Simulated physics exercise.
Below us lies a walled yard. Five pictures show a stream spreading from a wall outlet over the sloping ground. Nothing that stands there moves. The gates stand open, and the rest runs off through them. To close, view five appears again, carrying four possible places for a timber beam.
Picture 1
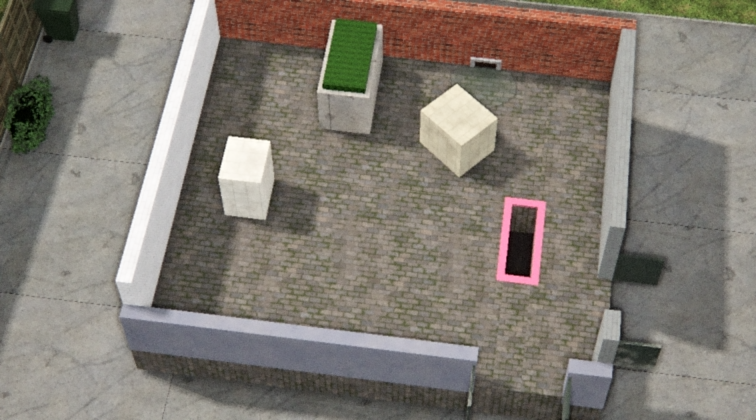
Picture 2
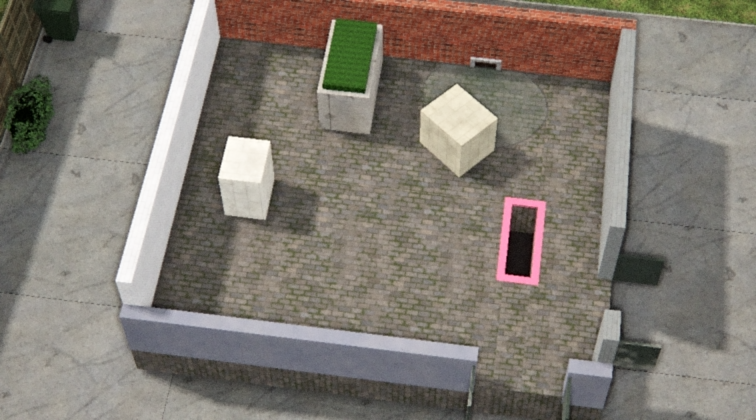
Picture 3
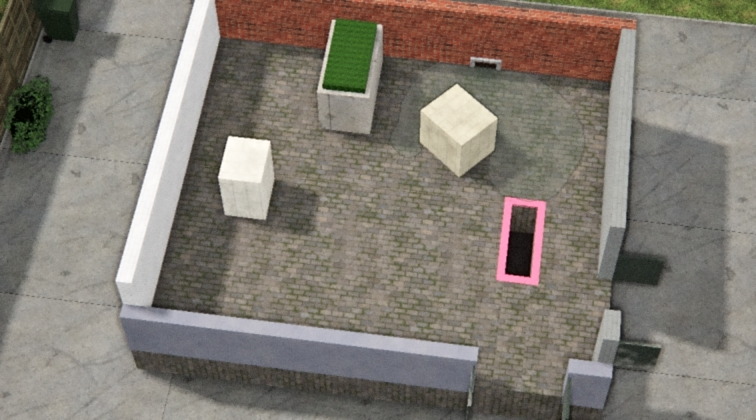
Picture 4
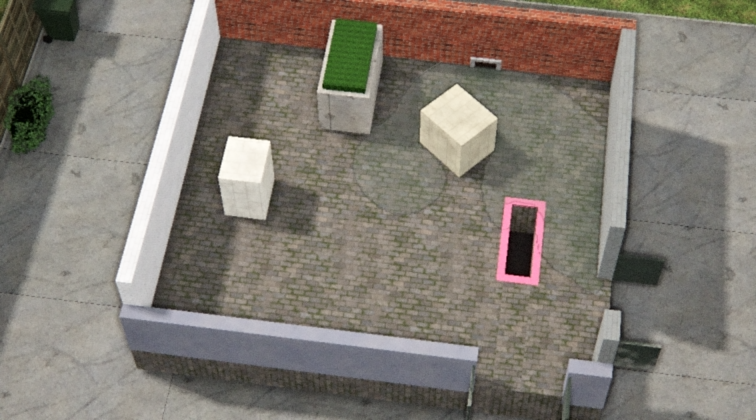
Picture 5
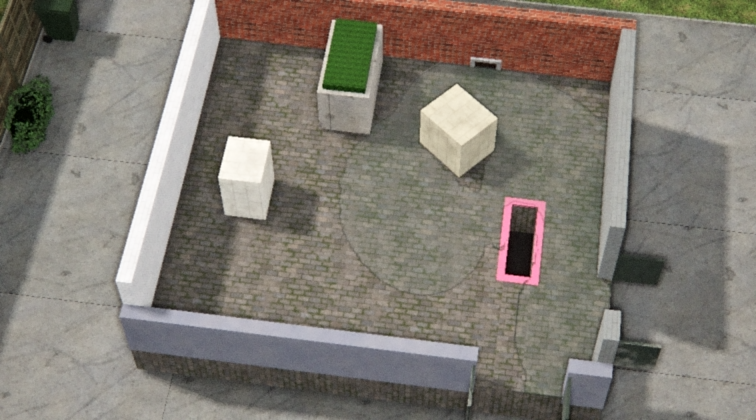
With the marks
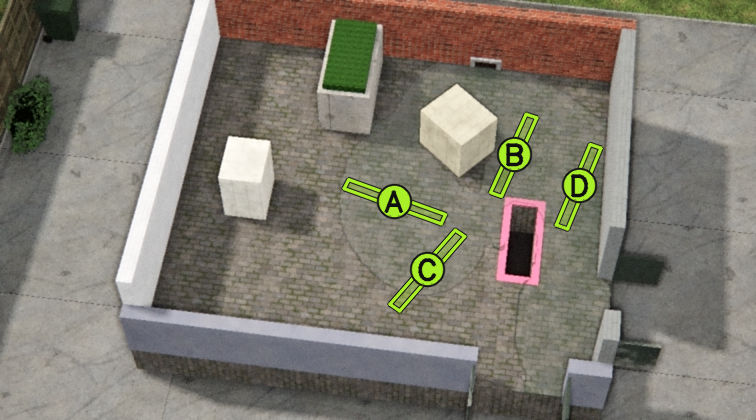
In a walled, paved yard with pale blocks, a grass-topped planter and a pink-edged pit, a faint wet patch shows below a small opening in the brick wall. It spreads down the right side, reaching the pit, then widens leftward around the tilted block and down toward the gap at lower right.
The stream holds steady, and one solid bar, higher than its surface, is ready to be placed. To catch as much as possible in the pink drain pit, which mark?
Place D does it best.
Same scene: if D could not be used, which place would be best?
Place A.
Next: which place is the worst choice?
B it is.
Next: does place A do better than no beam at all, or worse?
Better.
On the marked copy, A from (346, 184) to (443, 219); B from (495, 194) to (531, 116); C from (394, 307) to (459, 233); D from (561, 226) to (595, 146).
If A is chosen, about 41 % of the stream goes into the pink drain pit, about 59 % out by the gates.
If B is chosen, about 10 % of the stream goes into the pink drain pit, about 90 % out by the gates.
If C is chosen, about 25 % of the stream goes into the pink drain pit, about 74 % out by the gates.
If D is chosen, about 63 % of the stream goes into the pink drain pit, about 37 % out by the gates.
